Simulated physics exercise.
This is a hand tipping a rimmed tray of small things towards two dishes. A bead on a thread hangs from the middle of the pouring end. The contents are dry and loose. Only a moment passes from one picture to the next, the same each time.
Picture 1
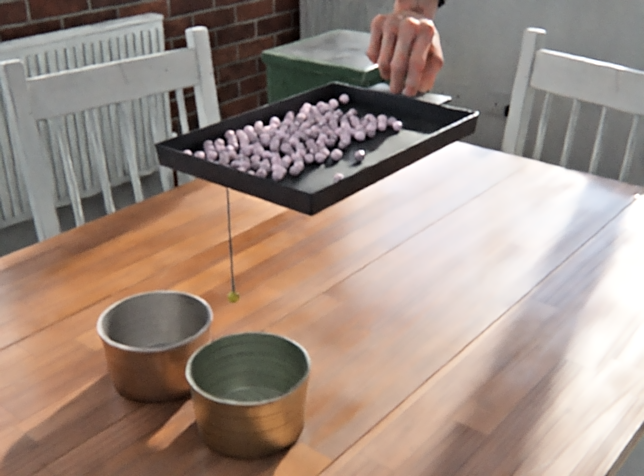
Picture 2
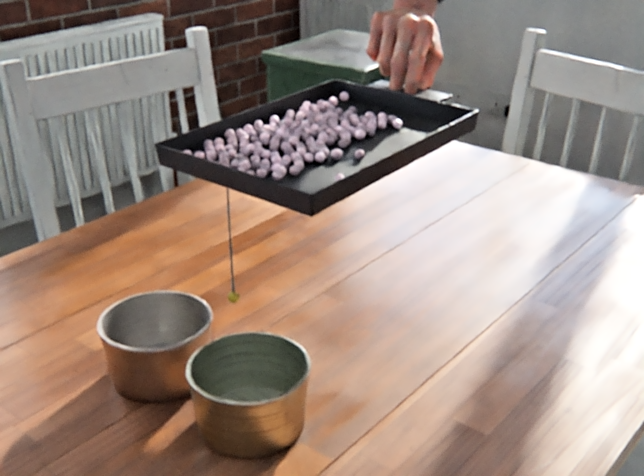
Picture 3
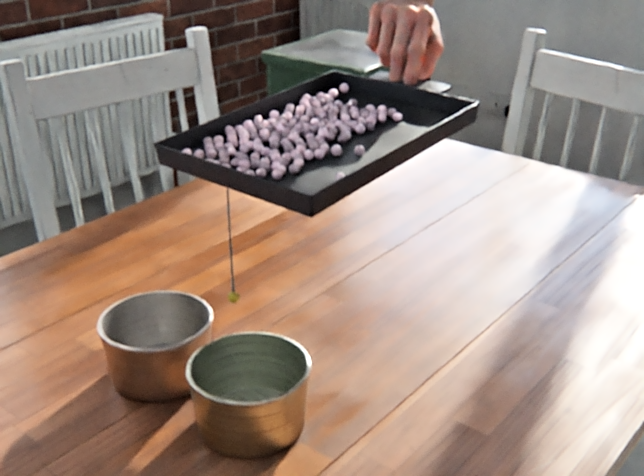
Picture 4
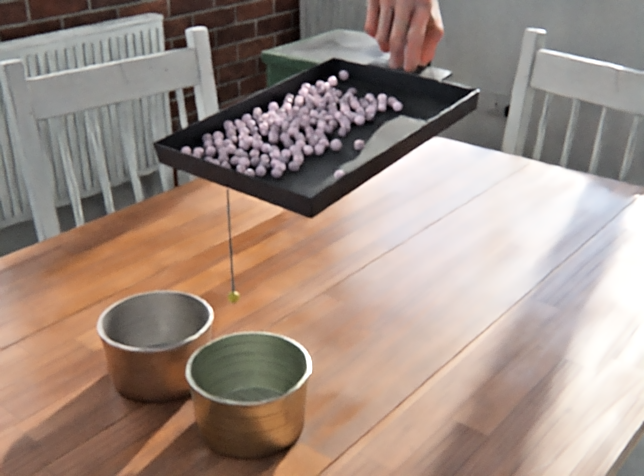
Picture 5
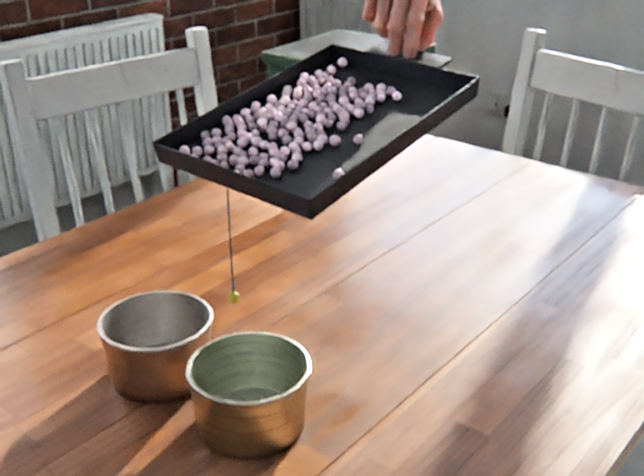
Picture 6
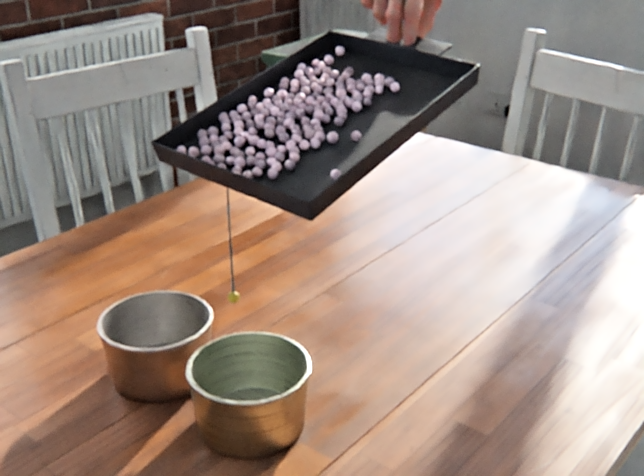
A hand gradually tilts a dark tray of small pinkish balls above two round dishes.
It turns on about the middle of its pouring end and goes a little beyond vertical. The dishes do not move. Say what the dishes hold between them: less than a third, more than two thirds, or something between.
They take over two thirds between them.
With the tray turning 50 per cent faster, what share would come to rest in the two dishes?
Near 80 %.
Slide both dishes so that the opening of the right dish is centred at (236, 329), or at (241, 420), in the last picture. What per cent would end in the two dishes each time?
Roughly 20 per cent, and 10 per cent.
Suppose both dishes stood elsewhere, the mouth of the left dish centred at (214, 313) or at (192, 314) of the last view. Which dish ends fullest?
In turn: Right; the right-hand dish.
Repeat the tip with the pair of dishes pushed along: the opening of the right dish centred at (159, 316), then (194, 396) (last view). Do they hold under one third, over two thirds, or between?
The first try: Under a third. The second: Less than a third.
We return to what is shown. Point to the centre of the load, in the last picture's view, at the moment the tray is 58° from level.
Close to (251, 144).
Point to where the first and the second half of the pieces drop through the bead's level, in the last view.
Around (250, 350) and then (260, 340).
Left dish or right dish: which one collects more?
It is the right-hand dish.
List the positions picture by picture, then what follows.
In the first frame, corners of the pouring end near (158, 144) and (311, 192), level; middle of the load near (295, 139), sugar pearls; left dish near (115, 365); right dish near (208, 418); bead on its thread near (234, 297).
In the second frame, corners of the pouring end near (158, 144) and (311, 193), level; middle of the load near (295, 138).
In the third frame, corners of the pouring end near (157, 143) and (311, 194), tipped barely, lowest at the right corner; middle of the load near (295, 134).
In the fourth frame, corners of the pouring end near (157, 143) and (310, 196), tipped a little, lowest at the right corner; middle of the load near (294, 127).
In the fifth frame, corners of the pouring end near (156, 142) and (309, 198), tipped a little, lowest at the right corner; middle of the load near (293, 121).
In the sixth frame, corners of the pouring end near (155, 141) and (309, 200), tipped a little, lowest at the right corner; middle of the load near (290, 117), near a third on the move; left dish near (115, 365); right dish near (208, 418).
Shortly afterwards, tray tipped steeply; all but a few on the tray; only a few in the air.
Next, tray tipped right over; near a third on the tray; near a quarter in the right dish; only a few in the left dish; only a few outside both; near a third in the air.
Some moments later, tray tipped past a quarter turn; near two thirds in the right dish; a little in the left dish; near a quarter outside both.
In the end, tray tipped past a quarter turn; near two thirds in the right dish; a little in the left dish; near a quarter outside both.
